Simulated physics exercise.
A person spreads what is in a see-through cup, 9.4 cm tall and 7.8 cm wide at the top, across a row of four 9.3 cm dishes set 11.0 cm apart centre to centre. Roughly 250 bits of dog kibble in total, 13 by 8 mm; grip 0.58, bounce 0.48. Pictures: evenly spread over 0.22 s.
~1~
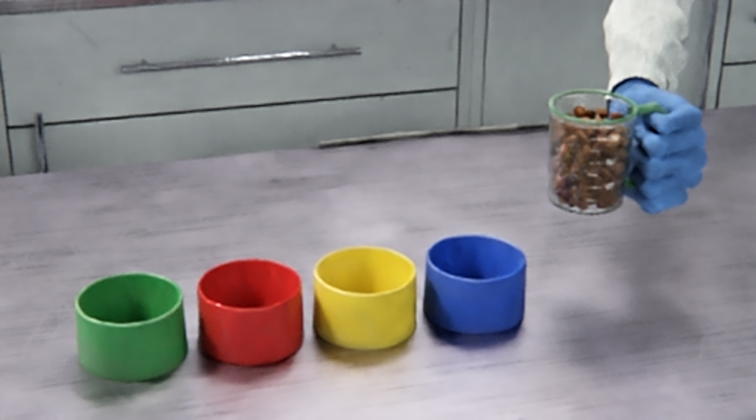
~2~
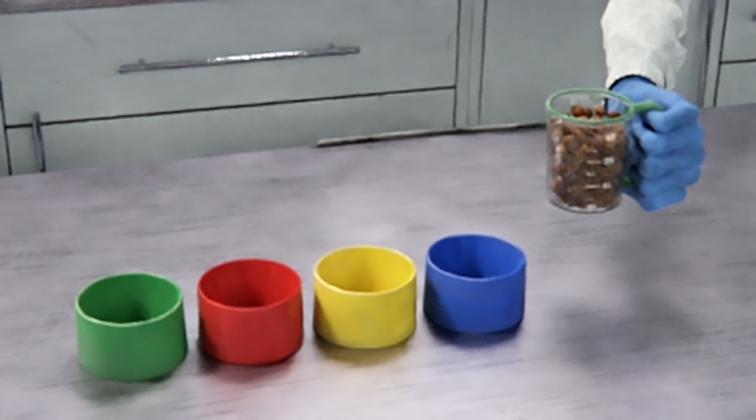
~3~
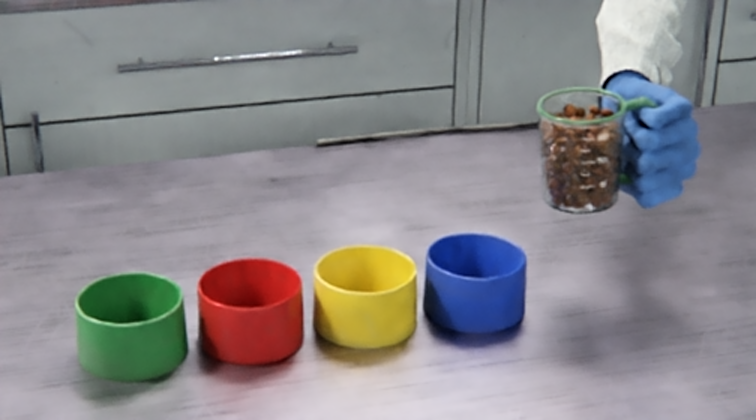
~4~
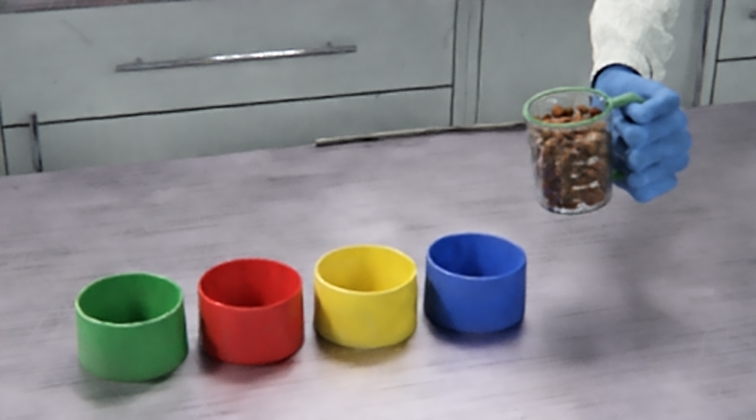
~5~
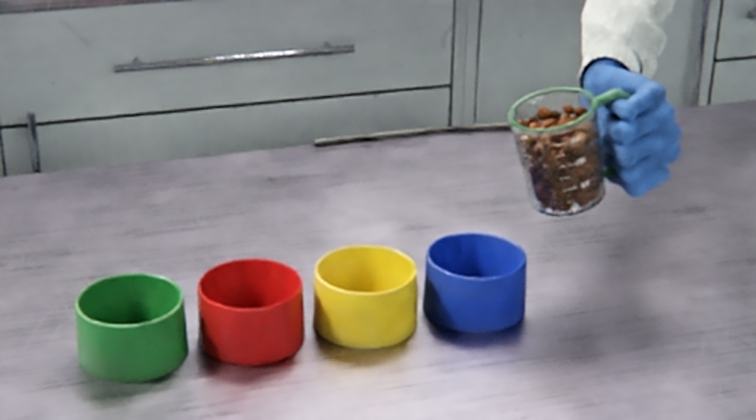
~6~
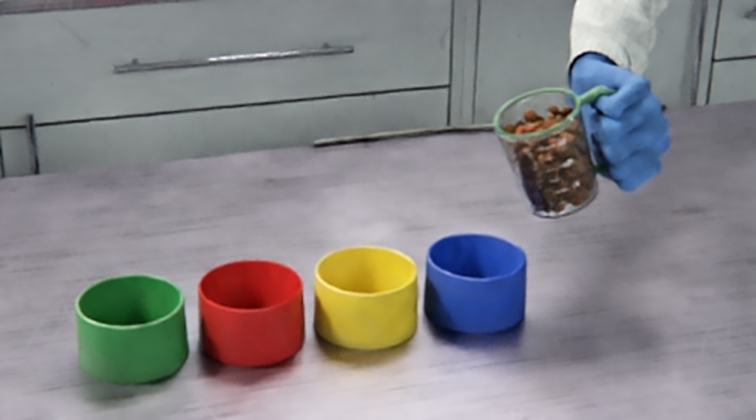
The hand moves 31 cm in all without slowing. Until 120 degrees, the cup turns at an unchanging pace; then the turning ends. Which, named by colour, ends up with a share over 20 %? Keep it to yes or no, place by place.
Place by place: Red yes, blue no, green no, yellow no, counter yes.
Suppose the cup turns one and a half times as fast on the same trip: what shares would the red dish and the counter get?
Red 50, counter 20.
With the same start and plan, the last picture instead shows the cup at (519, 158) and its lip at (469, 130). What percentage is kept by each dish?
Then red 50, blue 0, green 20, and yellow 0.
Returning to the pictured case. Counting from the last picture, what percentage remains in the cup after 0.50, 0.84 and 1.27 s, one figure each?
Going in order, it reads 100, then 65, and finally 0 per cent.
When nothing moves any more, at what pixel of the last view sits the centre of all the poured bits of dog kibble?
Somewhere near (229, 327) in the last picture.
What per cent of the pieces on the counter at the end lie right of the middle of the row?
Share: About 10 in a hundred.
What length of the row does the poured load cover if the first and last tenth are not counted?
I'd put it at close to 12 cm.
Then, 0.50 s after the last picture, tilt 83 degrees; cup holds 100 %.
Then, 0.84 s after the last picture, tilt 120 degrees; cup holds 65 %, red 25 %.
Then, 1.27 s after the last picture, tilt 120 degrees; cup holds 0 %, red 65 %, green 5 %.
In the end, red 60 %, blue 0 %, green 5 %, yellow 0 %, counter 30 %.
